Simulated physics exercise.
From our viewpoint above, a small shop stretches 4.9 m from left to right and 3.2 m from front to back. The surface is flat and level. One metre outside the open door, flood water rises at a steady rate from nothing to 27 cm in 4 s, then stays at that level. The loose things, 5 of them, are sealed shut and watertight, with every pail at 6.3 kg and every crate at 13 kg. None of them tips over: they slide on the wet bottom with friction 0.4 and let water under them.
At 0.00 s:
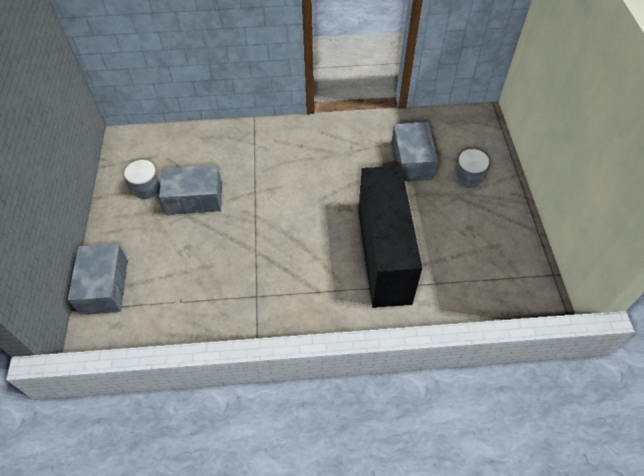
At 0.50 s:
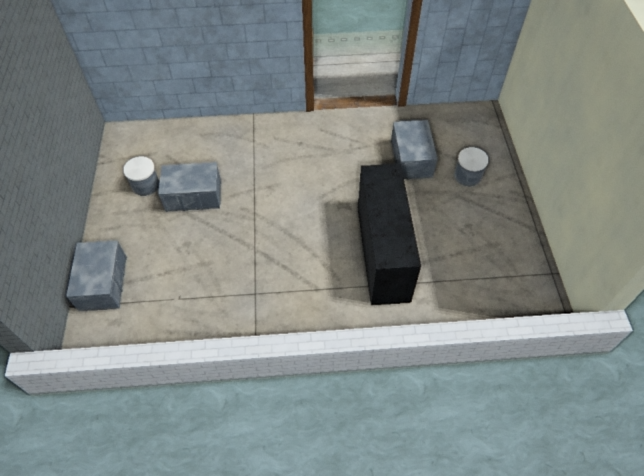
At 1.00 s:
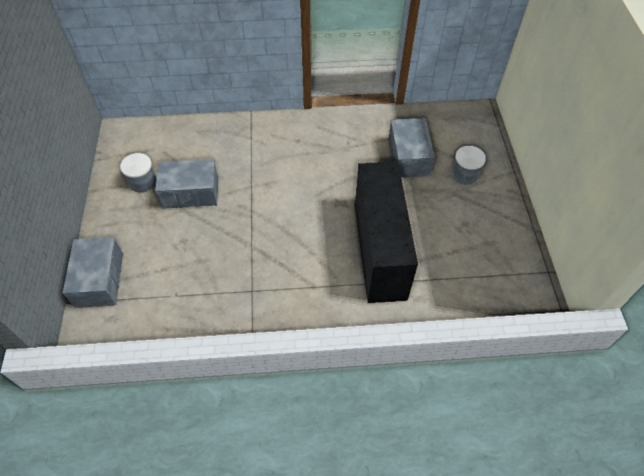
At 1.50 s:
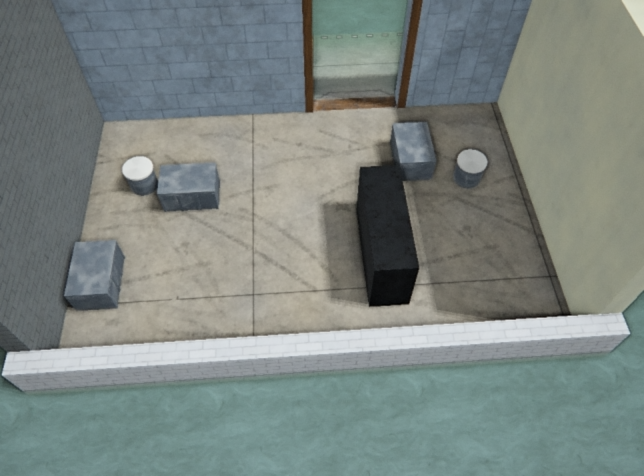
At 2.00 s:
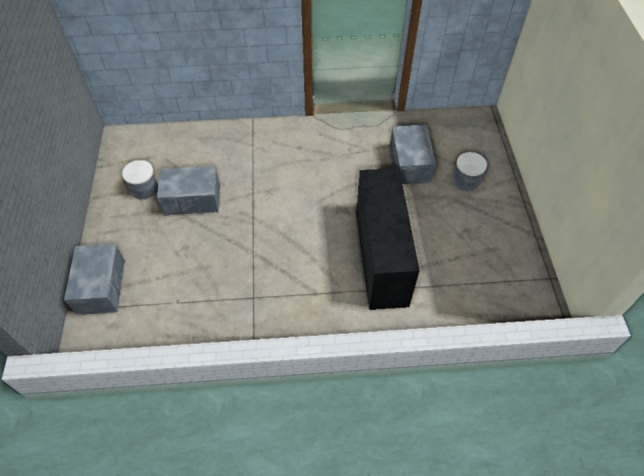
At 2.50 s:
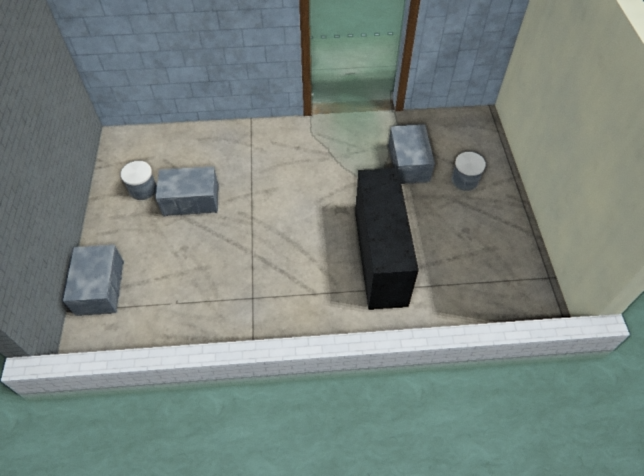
Greenish water rose outside a small walled shop, covering the pale ground beyond the open doorway, then crept a little way over the threshold onto the floor, while the crates and pails stayed put.
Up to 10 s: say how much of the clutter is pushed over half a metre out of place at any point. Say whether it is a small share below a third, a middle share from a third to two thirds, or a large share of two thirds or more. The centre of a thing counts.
A large share, two thirds or more.
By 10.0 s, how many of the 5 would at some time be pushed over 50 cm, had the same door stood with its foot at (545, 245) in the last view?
You'd get 4 in that case.
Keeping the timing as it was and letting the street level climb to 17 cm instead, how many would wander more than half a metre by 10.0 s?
So the tally would be 2.
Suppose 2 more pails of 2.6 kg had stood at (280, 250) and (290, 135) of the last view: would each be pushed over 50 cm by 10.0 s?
The first: Exceeds it. The second: Falls below it.
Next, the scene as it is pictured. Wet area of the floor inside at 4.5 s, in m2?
At that time the wet patch spans about 8.5 m2.
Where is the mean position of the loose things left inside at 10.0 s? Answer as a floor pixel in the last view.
Somewhere near (257, 175).
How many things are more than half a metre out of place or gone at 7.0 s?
Result: 1.
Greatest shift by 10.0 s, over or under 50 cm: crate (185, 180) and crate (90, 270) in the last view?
Listed as asked: Inside the limit and outside the limit.
After 3.5 s 0 of 5 are over 50 cm from their spots; 0 afloat.
After 4.5 s 1 of 5 are over 50 cm from their spots; 0 afloat.
After 7.0 s 1 of 5 are over 50 cm from their spots; 1 afloat.
After 10.0 s 4 of 5 are over 50 cm from their spots, and 4 have been at some point; 5 afloat.
